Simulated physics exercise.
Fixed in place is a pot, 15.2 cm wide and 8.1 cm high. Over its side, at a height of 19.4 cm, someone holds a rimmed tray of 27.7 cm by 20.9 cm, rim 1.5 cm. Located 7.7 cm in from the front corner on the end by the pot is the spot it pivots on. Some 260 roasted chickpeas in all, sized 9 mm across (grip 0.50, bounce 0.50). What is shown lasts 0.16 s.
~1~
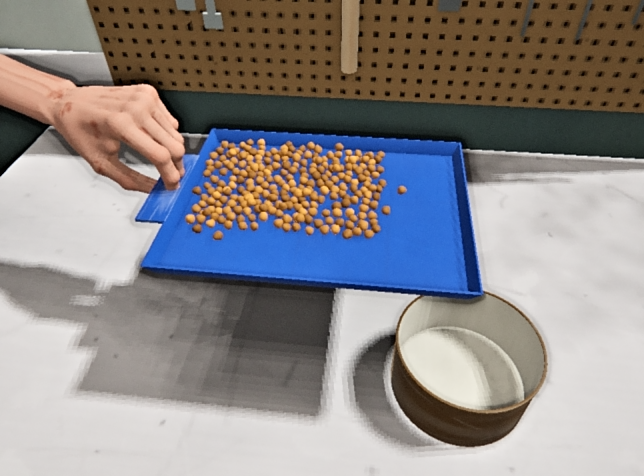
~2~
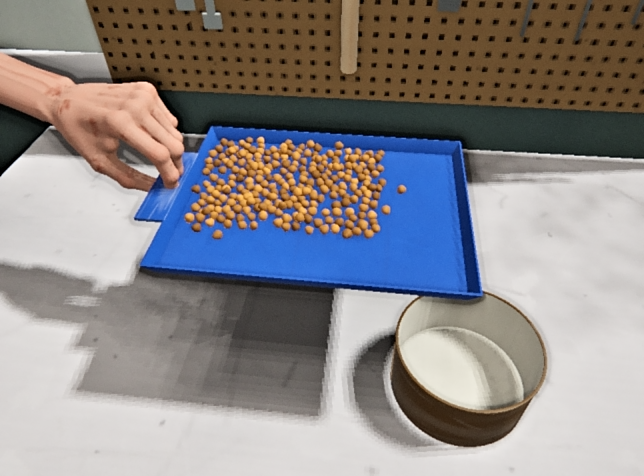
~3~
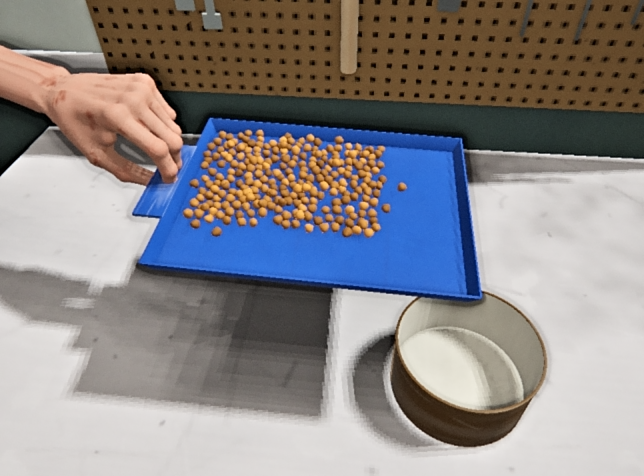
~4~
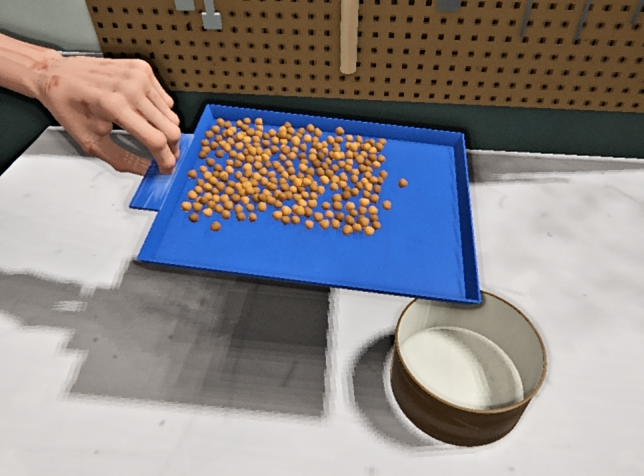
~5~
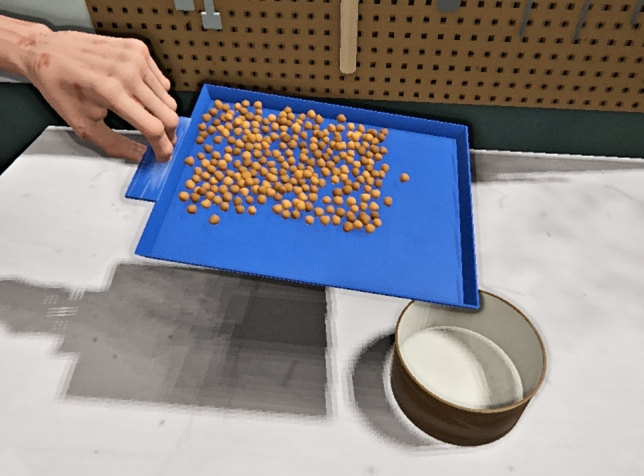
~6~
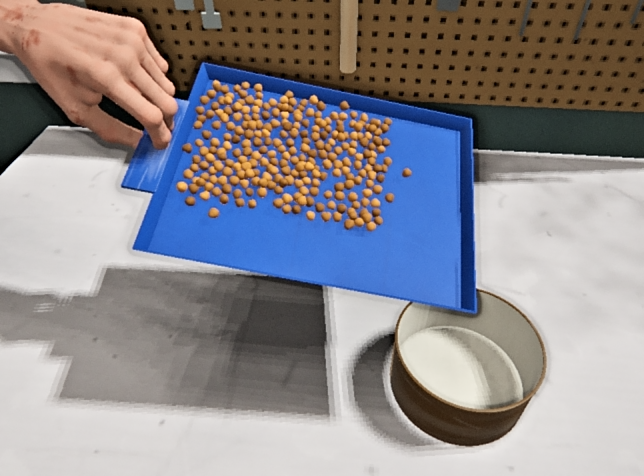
On a white worktop before a pegboard, a hand gradually tilting a blue tray of roasted chickpeas, its right side lowest, by a round pot.
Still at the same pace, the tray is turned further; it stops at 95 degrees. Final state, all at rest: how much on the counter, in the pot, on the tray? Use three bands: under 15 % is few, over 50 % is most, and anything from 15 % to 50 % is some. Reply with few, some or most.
Counter: Most, pot: Some, left on the tray: Few.
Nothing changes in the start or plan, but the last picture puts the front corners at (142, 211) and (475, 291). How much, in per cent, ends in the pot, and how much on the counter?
Per cent by place - pot 45, counter 55.
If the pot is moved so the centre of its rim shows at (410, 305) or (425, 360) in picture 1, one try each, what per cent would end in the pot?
Try one: ~ 10 %; try two: ~ 70 %.
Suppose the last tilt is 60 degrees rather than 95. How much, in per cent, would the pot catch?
In that case some 35 per cent.
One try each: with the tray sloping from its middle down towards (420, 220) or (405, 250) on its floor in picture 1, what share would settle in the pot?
Roughly 20 per cent on the first try and 65 per cent on the second.
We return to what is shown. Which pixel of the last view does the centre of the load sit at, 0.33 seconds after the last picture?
Somewhere about (386, 289) in the last view.
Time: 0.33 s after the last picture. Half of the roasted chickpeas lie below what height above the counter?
The halfway mark sits at about 20 cm.
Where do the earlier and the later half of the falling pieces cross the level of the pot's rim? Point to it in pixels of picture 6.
Near (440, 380) at first, near (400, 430) afterwards.
Then, 0.20 s after the last picture, tilt 59 degrees; the tray holds 100 %, the pot 0 %.
Then, 0.33 s after the last picture, tilt 84 degrees; the tray holds 85 %, the pot 0 %.
Then, 0.59 s after the last picture, tilt 95 degrees; the tray holds 0 %, the pot 40 %.
In the end, counter 60 %, pot 40 %, tray 0 %.
